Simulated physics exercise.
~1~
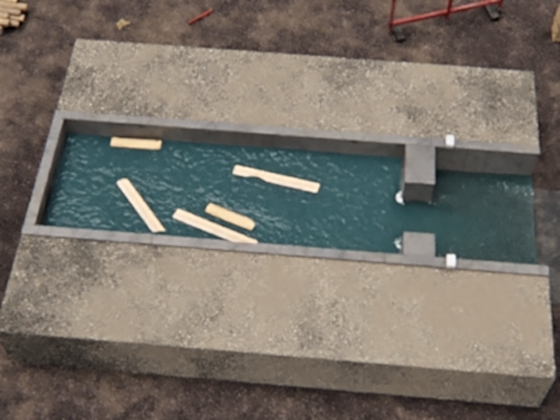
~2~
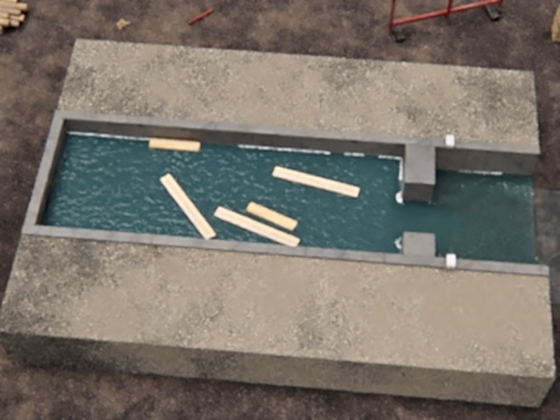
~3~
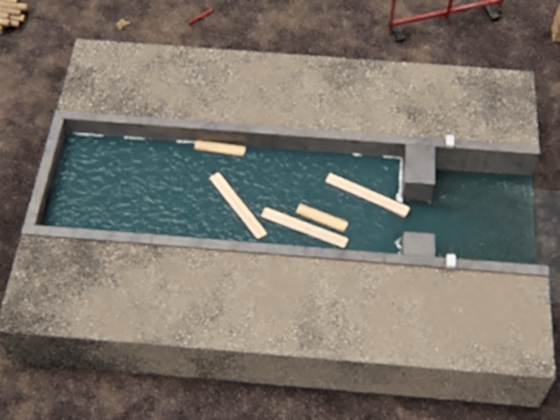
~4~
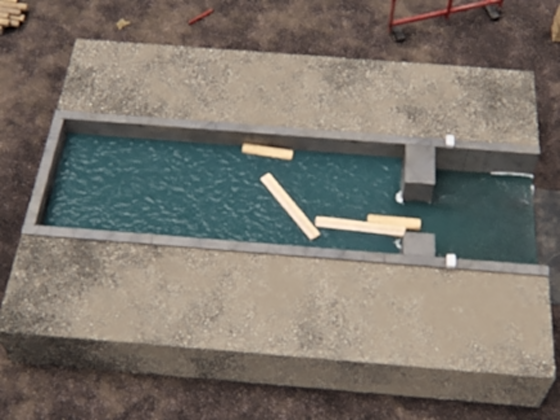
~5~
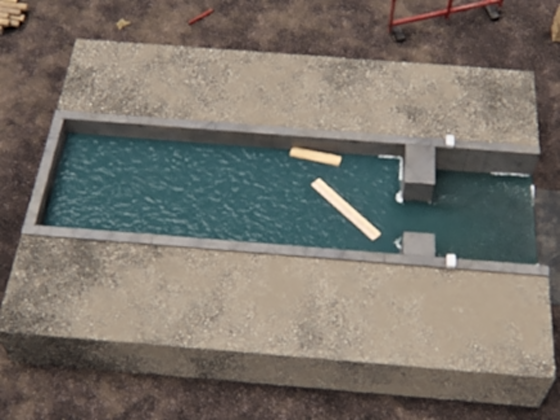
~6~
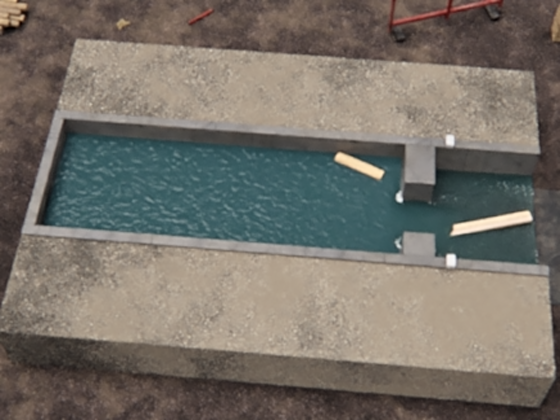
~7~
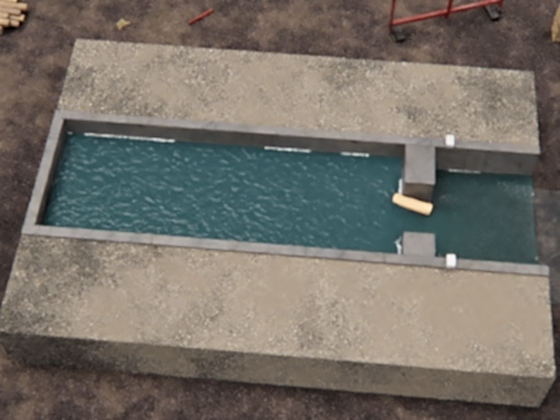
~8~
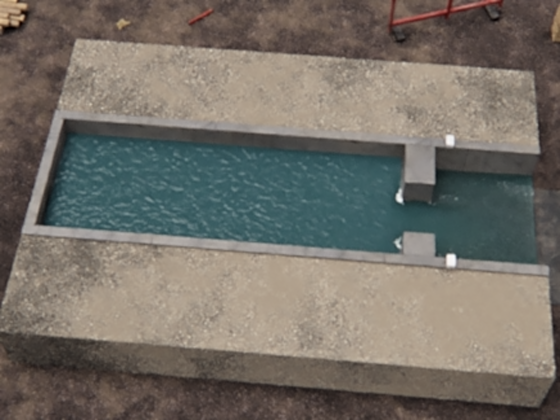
Five pale wooden pieces drift right along the water channel, through the gap and out of sight.
